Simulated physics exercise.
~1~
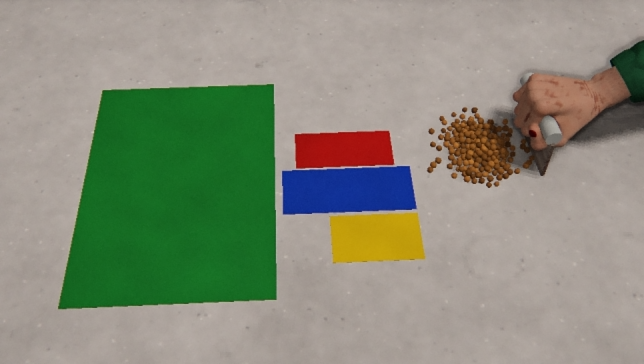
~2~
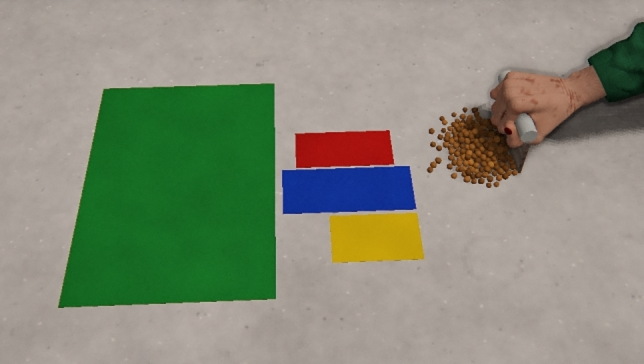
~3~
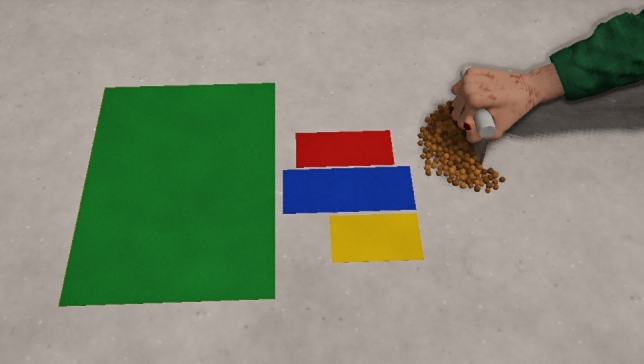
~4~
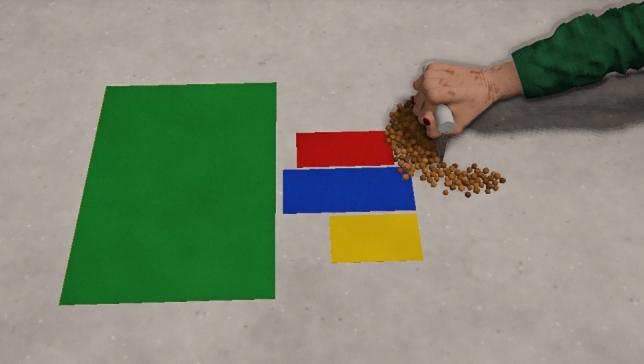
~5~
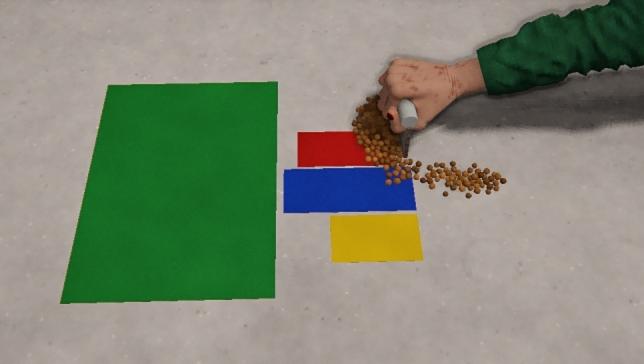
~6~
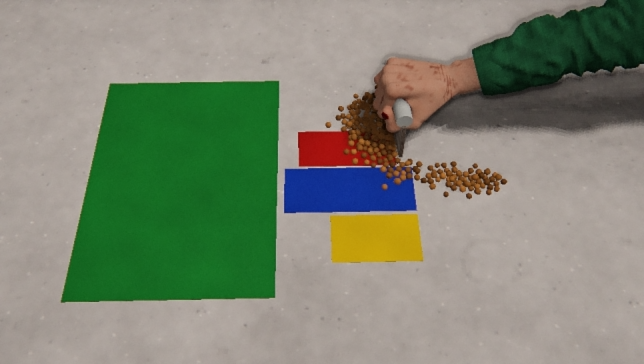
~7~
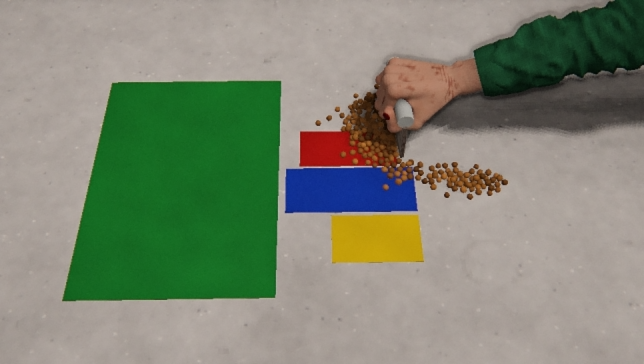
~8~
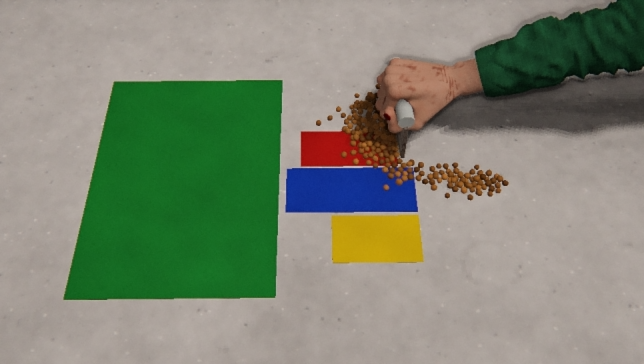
A pale grey, stone-like surface is seen from above at a slant, the view drifting very slightly sideways. A large green mat lies on the left, with smaller red, blue and yellow mats stacked beside it, and a heap of round brown chickpeas sits to their right. A hand in a green sleeve, gripping a scraper, moves left into the heap and pushes part of it toward the red mat, leaving a trail behind. The hand then slows and stops, while a few pieces roll slightly ahead. At the end, chickpeas partly cover the red mat, a few rest on the blue, most lie off the mats, and the green and yellow stay clear.
